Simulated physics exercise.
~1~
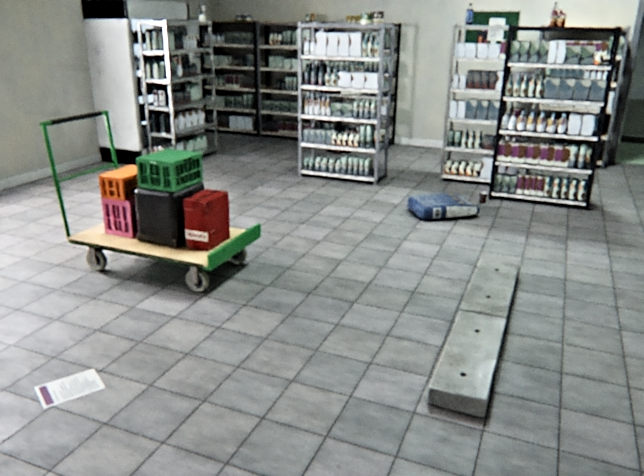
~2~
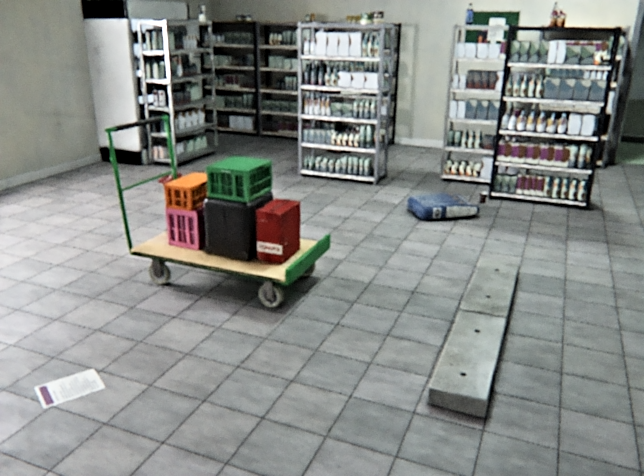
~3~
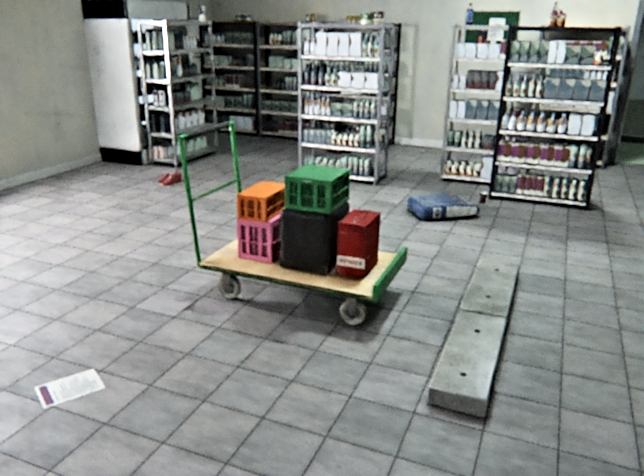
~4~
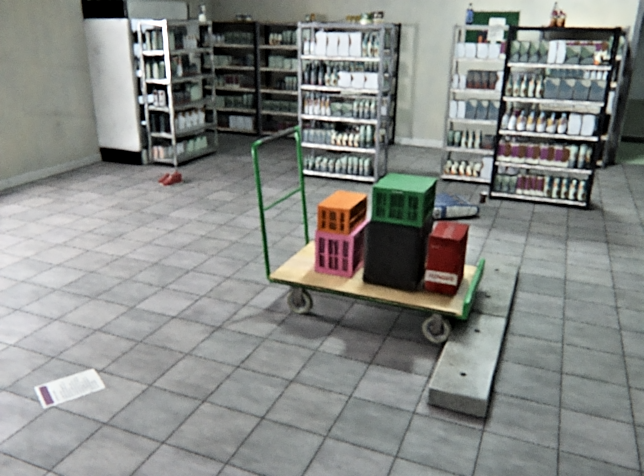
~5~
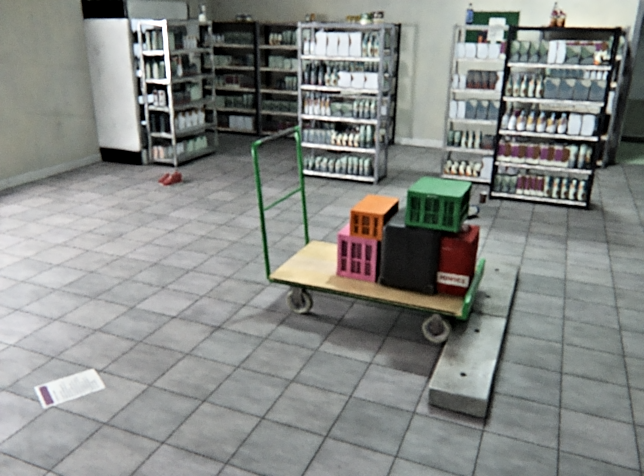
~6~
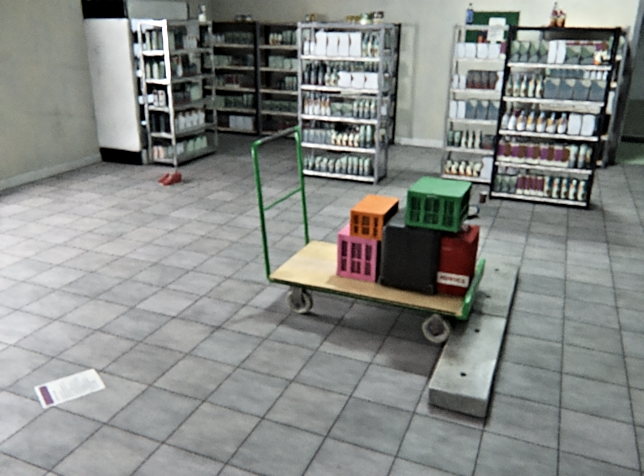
In a tiled storeroom, a loaded cart rolls right, stops at a kerb, and its crates slide forward but stay aboard.
